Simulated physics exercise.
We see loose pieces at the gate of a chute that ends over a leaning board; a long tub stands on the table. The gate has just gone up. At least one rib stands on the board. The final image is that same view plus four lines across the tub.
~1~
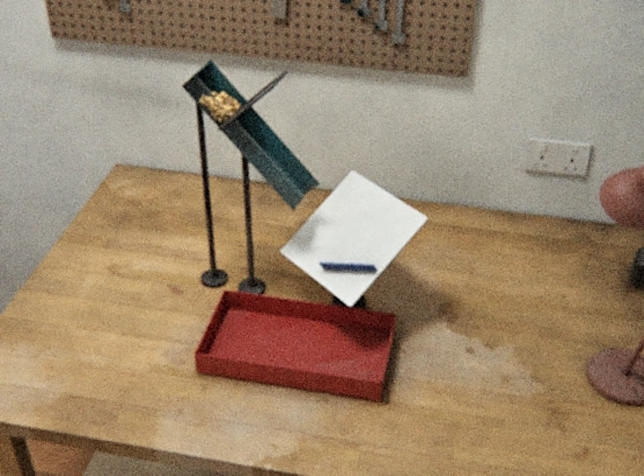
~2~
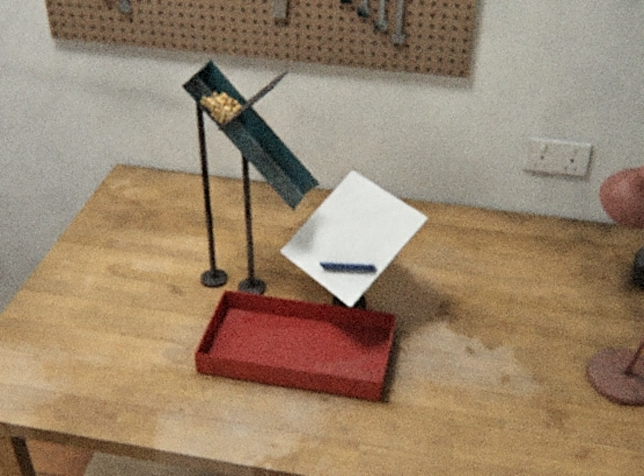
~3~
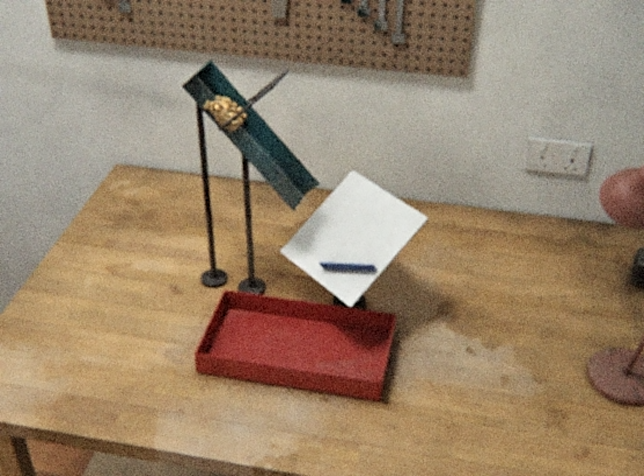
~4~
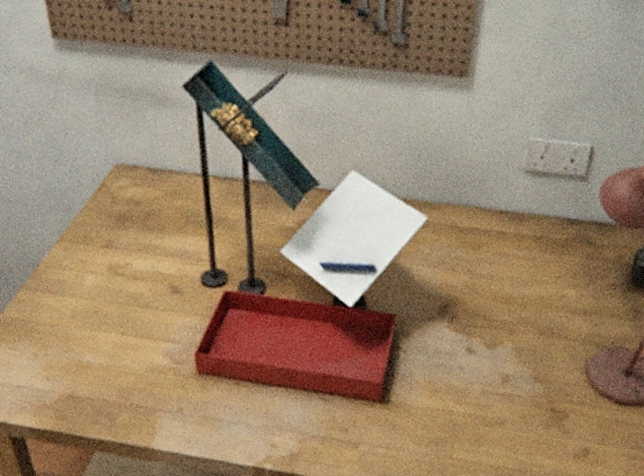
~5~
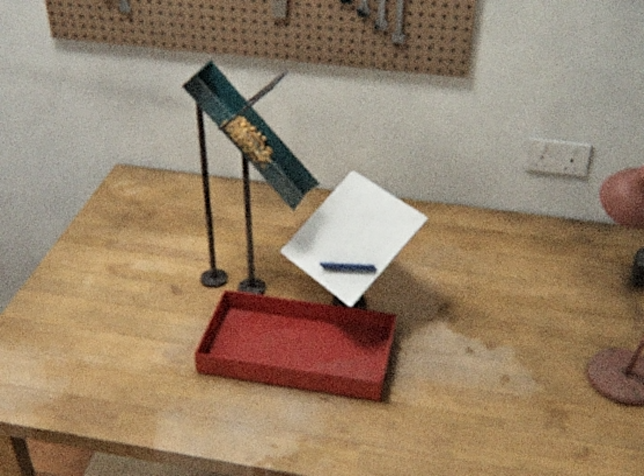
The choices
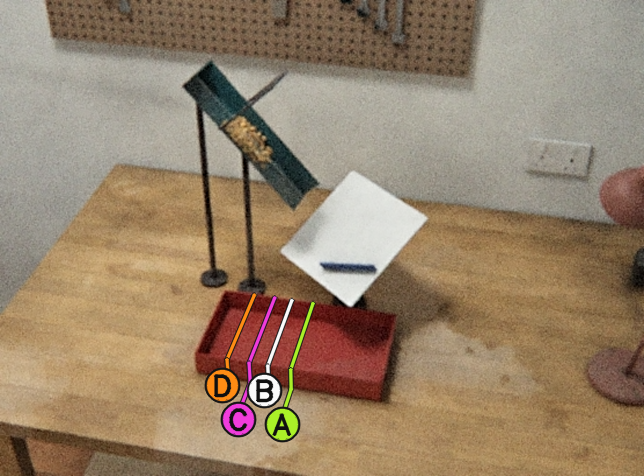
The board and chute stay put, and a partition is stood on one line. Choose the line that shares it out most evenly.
B beats the others.
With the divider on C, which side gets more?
More lands on the right.
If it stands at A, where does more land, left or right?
Left.
On the marked copy, line A crosses the front rim at (291, 368); line B crosses the front rim at (268, 365); line C crosses the front rim at (249, 362); line D crosses the front rim at (227, 358).
With A, of what is caught, nearly all on the left of the divider, a small part on the right.
With B, of what is caught, about half on the left of the divider, about half on the right.
With C, of what is caught, a small part on the left of the divider, nearly all on the right.
With D, of what is caught, none on the left of the divider, all on the right.
